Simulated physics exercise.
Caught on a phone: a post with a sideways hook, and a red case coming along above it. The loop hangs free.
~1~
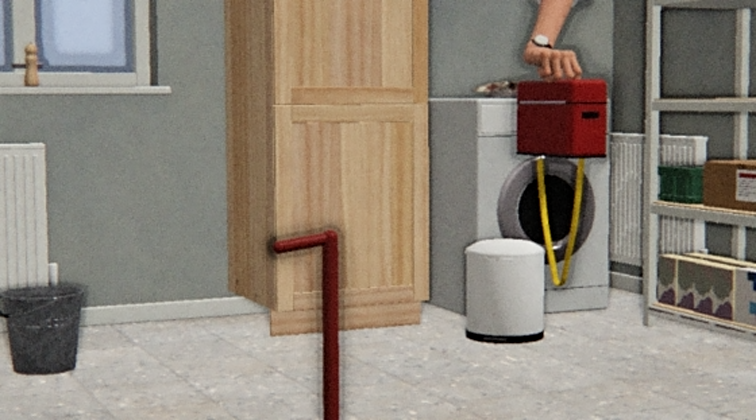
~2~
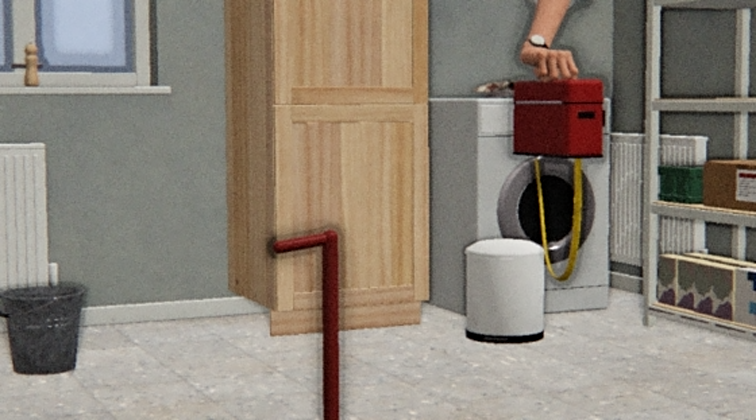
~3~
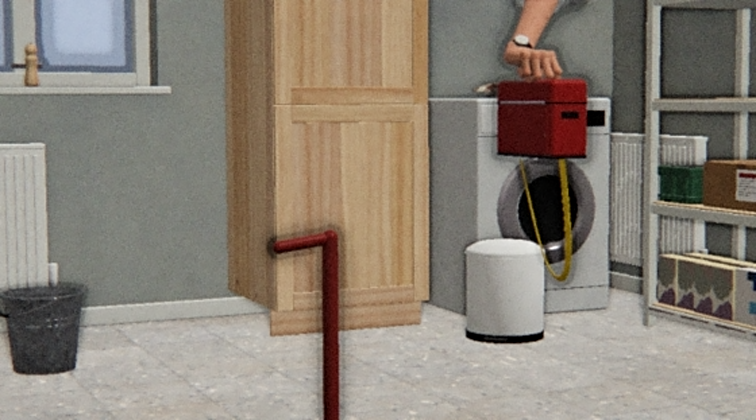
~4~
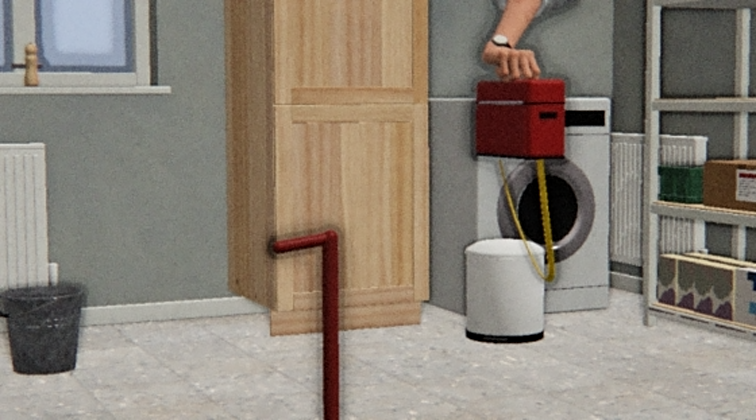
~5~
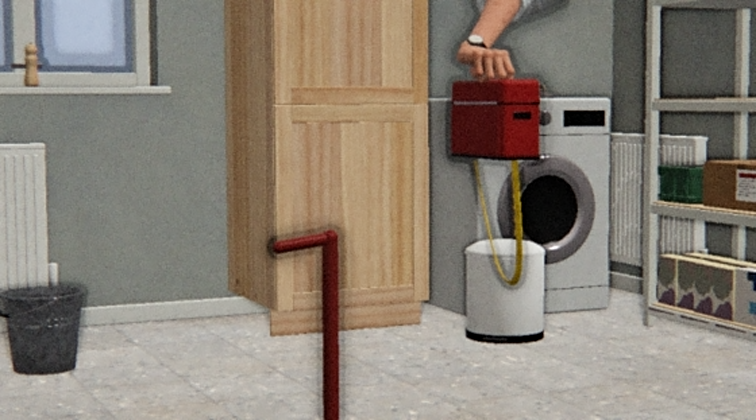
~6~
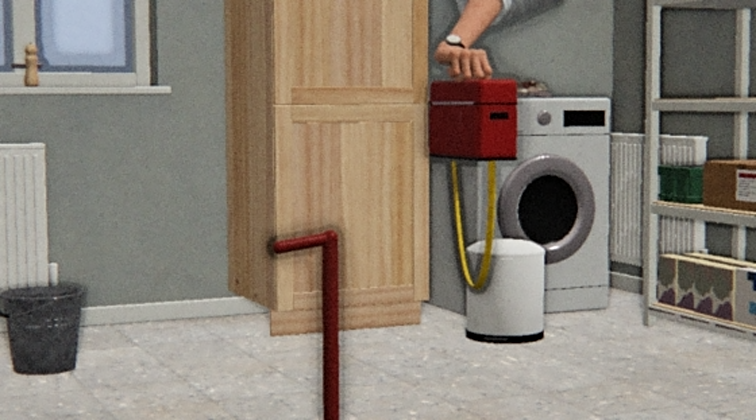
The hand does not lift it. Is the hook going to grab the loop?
Outcome: The red case passes clear.
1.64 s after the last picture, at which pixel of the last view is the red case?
Close to (183, 123).
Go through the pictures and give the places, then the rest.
Red case (560, 118); hook tip (279, 247), in the first picture.
Red case (557, 118); bottom of the loop (558, 279), in the second picture.
Red case (541, 118), in the third picture.
Red case (519, 119); bottom of the loop (547, 280), in the fourth picture.
Red case (494, 119), in the fifth picture.
Red case (472, 119); bottom of the loop (474, 287); hook tip (279, 247); hook points away from it, loop hangs below the hook, in the sixth picture.
Then, 0.82 s after the last picture, case over the post near (334, 121).
Then, 1.64 s after the last picture, case past the post near (182, 123).
At rest, case past the post near (152, 123). The red case goes by freely.
